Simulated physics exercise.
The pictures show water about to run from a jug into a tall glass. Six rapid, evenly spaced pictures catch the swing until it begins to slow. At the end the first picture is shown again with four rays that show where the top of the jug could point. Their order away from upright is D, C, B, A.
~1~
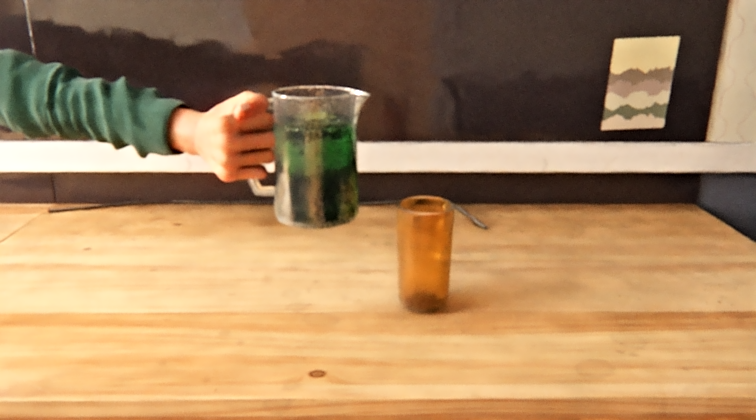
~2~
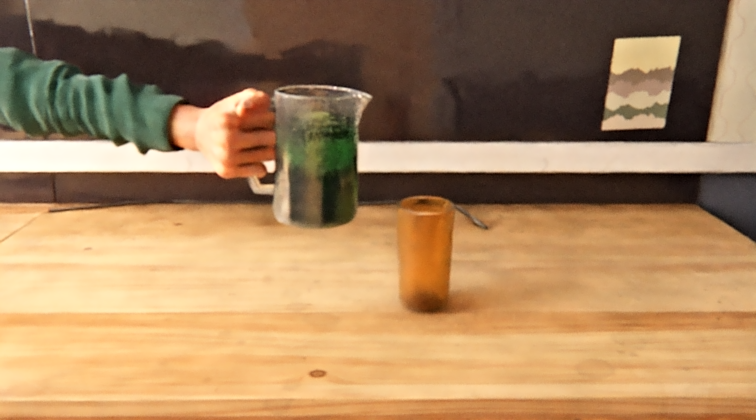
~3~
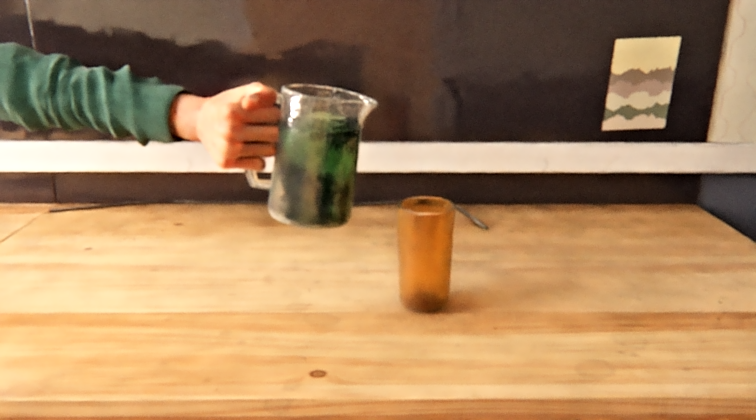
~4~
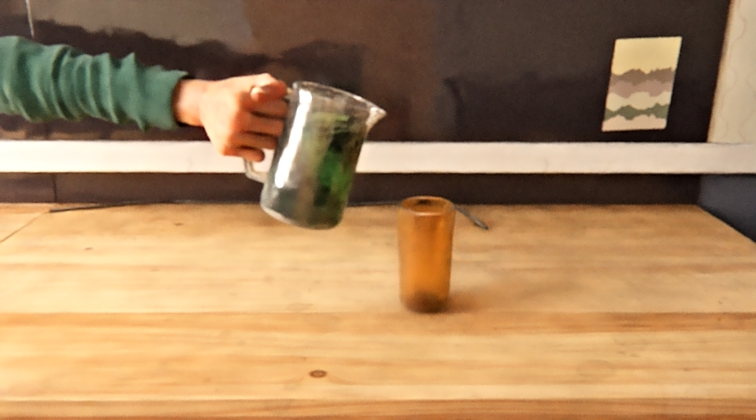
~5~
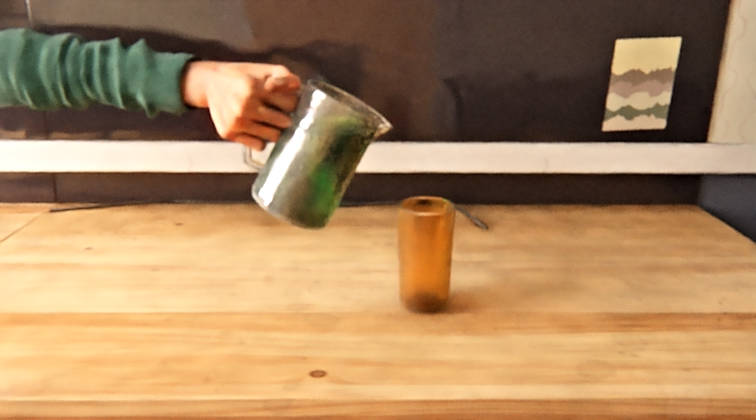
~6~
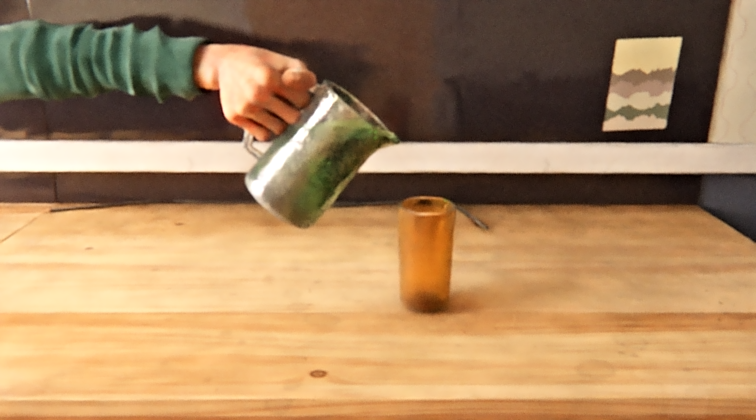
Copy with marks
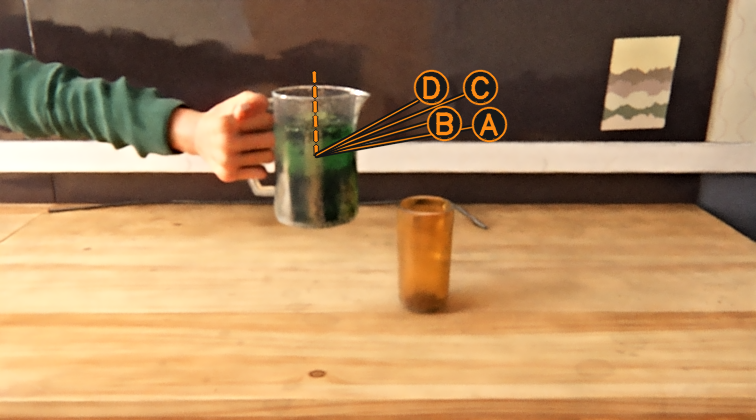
A hand in a green sleeve holds a clear glass jug of dark green liquid at the left, above a pale wooden table seen from the front. An amber tall glass stands right of centre, before a dark wall with a white rail and a patterned paper. The hand tilts the jug steadily rightward, its lip lowering, while the glass and view stay still.
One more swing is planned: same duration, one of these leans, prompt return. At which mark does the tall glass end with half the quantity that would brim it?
Take D.
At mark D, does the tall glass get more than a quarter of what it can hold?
Yes, it does.
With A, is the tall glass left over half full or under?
Over half.
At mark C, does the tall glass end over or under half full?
Over half.
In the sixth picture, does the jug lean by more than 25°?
Yes, it does.
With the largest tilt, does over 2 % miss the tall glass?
Yes, it does.
On the marked copy, A at (472, 127); B at (426, 123); C at (464, 94); D at (418, 100).
For mark A, the tall glass ends with about 95 % of what it can hold; 9 % of the water is spilt.
For mark B, the tall glass ends with about 92 % of what it can hold.
For mark C, the tall glass ends with about 70 % of what it can hold.
For mark D, the tall glass ends with about 50 % of what it can hold.
